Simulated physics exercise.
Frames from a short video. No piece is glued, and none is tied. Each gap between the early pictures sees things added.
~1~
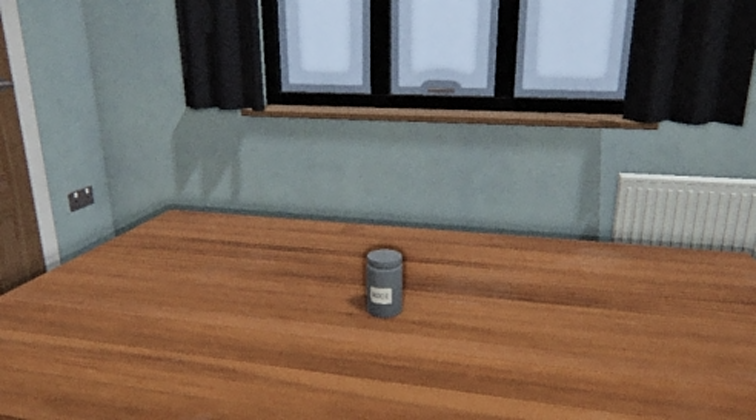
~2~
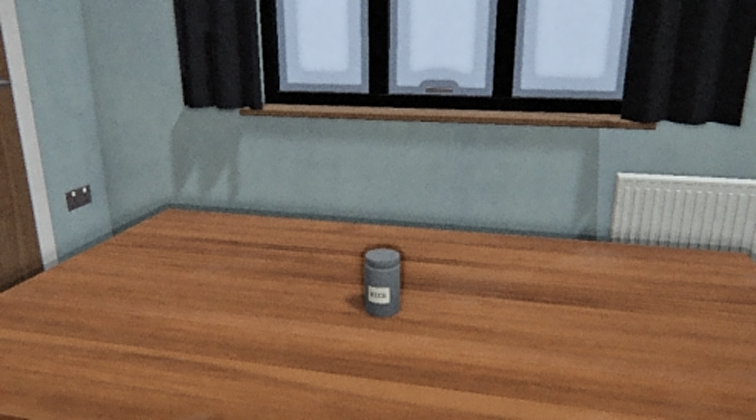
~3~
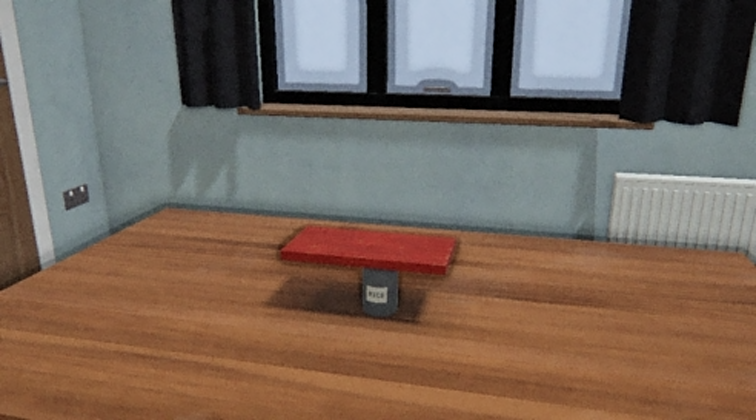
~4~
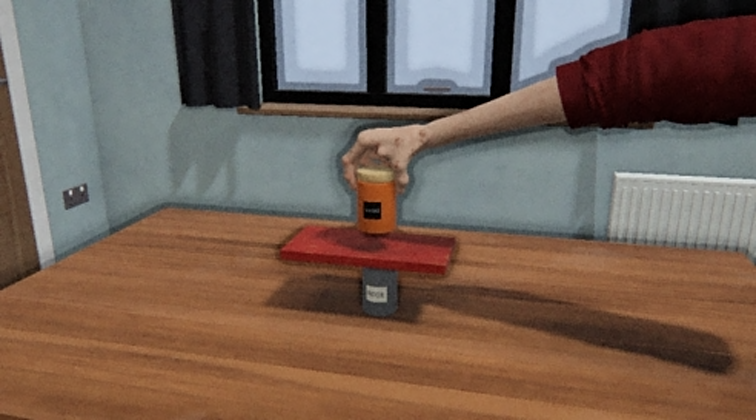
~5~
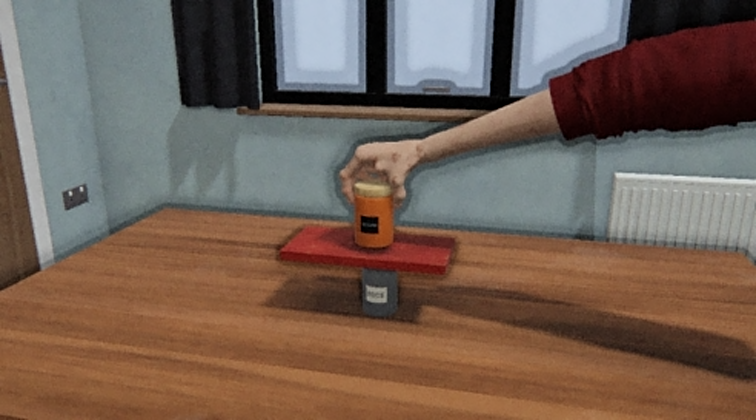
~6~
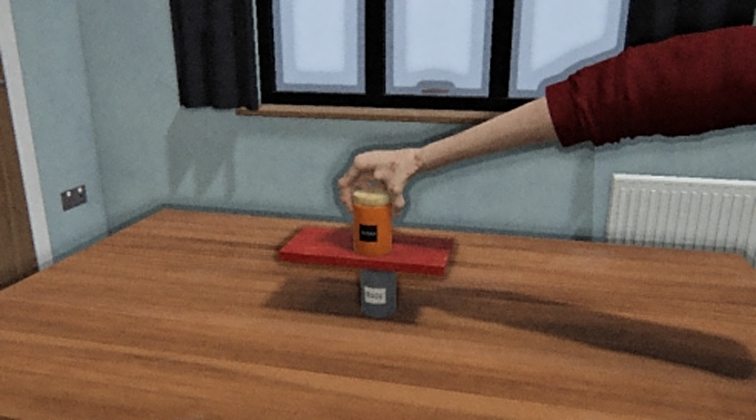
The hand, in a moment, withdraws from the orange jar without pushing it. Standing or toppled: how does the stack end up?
The stack endures.
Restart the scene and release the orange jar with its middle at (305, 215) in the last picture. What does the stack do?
The stack then collapses.
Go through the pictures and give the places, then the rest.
The last thing is not in view yet, in the first picture.
The last thing is not in view yet, in the second picture.
The last thing is not in view yet; red board (371, 249), in the third picture.
Coming down; orange jar (377, 199); red board (370, 248), in the fourth picture.
Coming down; orange jar (374, 213); red board (370, 249), in the fifth picture.
In place under the hand; orange jar (373, 221); red board (369, 250), in the sixth picture.
Then, 0.20 s later than the last frame, all is still.
Then, 0.50 s later than the last frame, orange jar resting near (373, 222).
When it is over, all 3 as before. End places, in pixels of the last picture, orange jar near (373, 222). The stack stays up.
